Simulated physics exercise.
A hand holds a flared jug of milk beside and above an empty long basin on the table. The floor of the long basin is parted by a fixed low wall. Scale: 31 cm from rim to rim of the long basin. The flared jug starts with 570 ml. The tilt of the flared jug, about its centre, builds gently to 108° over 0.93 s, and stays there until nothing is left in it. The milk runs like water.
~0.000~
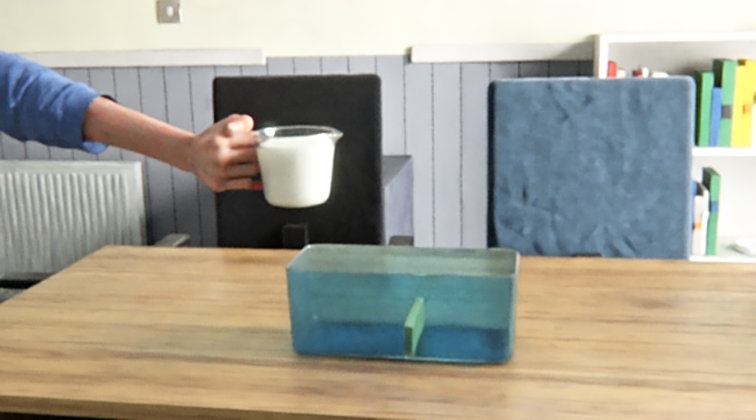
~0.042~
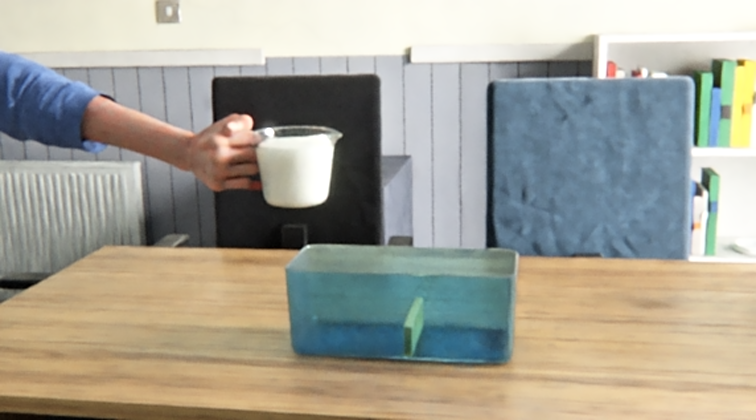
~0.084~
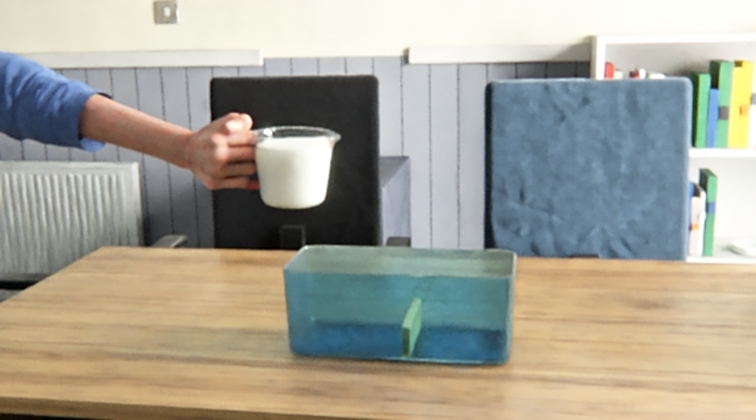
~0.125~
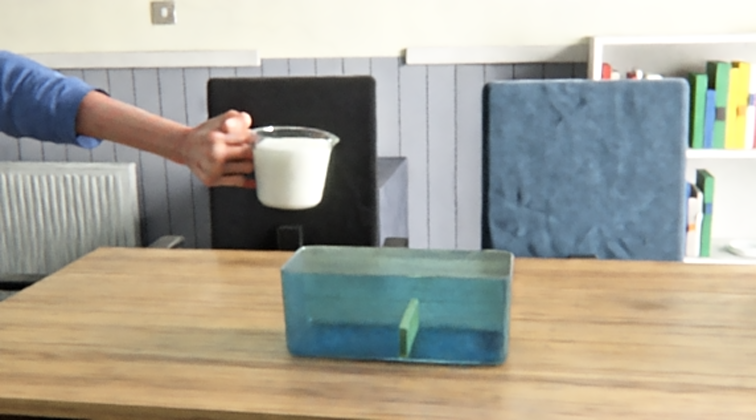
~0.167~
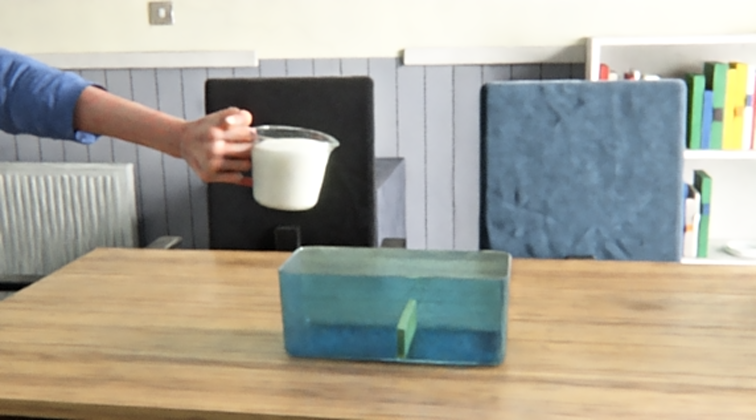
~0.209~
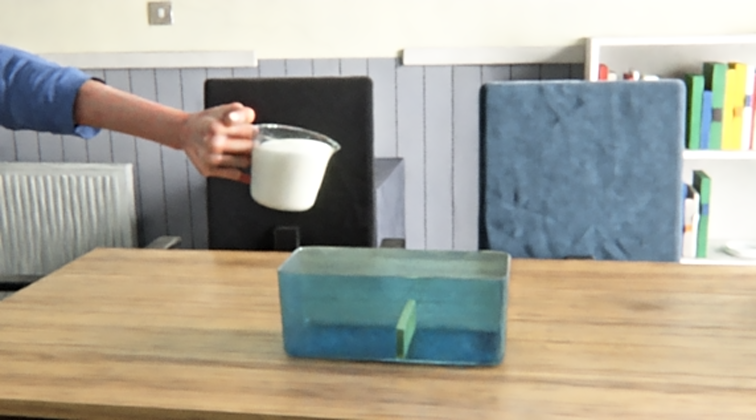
A hand holds a jug of milk above a blue basin and slowly tilts it rightward.
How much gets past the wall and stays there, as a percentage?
The far part has some 4 per cent.
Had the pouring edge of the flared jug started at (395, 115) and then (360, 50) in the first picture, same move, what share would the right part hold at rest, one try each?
First 90, then 75 per cent.
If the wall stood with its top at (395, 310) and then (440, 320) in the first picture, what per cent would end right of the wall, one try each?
First 40, then 15 per cent.
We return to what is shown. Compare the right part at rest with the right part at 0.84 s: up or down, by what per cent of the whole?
It goes up by about 3.
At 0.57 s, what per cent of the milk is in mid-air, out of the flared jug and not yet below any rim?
Some 26 per cent.
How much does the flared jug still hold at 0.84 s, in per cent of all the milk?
Near 10 in a hundred.
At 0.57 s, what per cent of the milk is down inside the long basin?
About 10 per cent.
After 0.57 s the tilt is 74° and 64 per cent is still to pour, 11 is left of the wall and 0 right of it.
After 0.84 s the tilt is 106° and 9 per cent is still to pour, 76 is left of the wall and 1 right of it.
After 1.12 s the tilt is 108° and 0 per cent is still to pour, 92 is left of the wall and 4 right of it.
After 1.43 s the tilt is 108° and 0 per cent is still to pour, 92 is left of the wall and 4 right of it.
In the end 92 per cent lies left of the wall, 4 right of it and 4 outside.
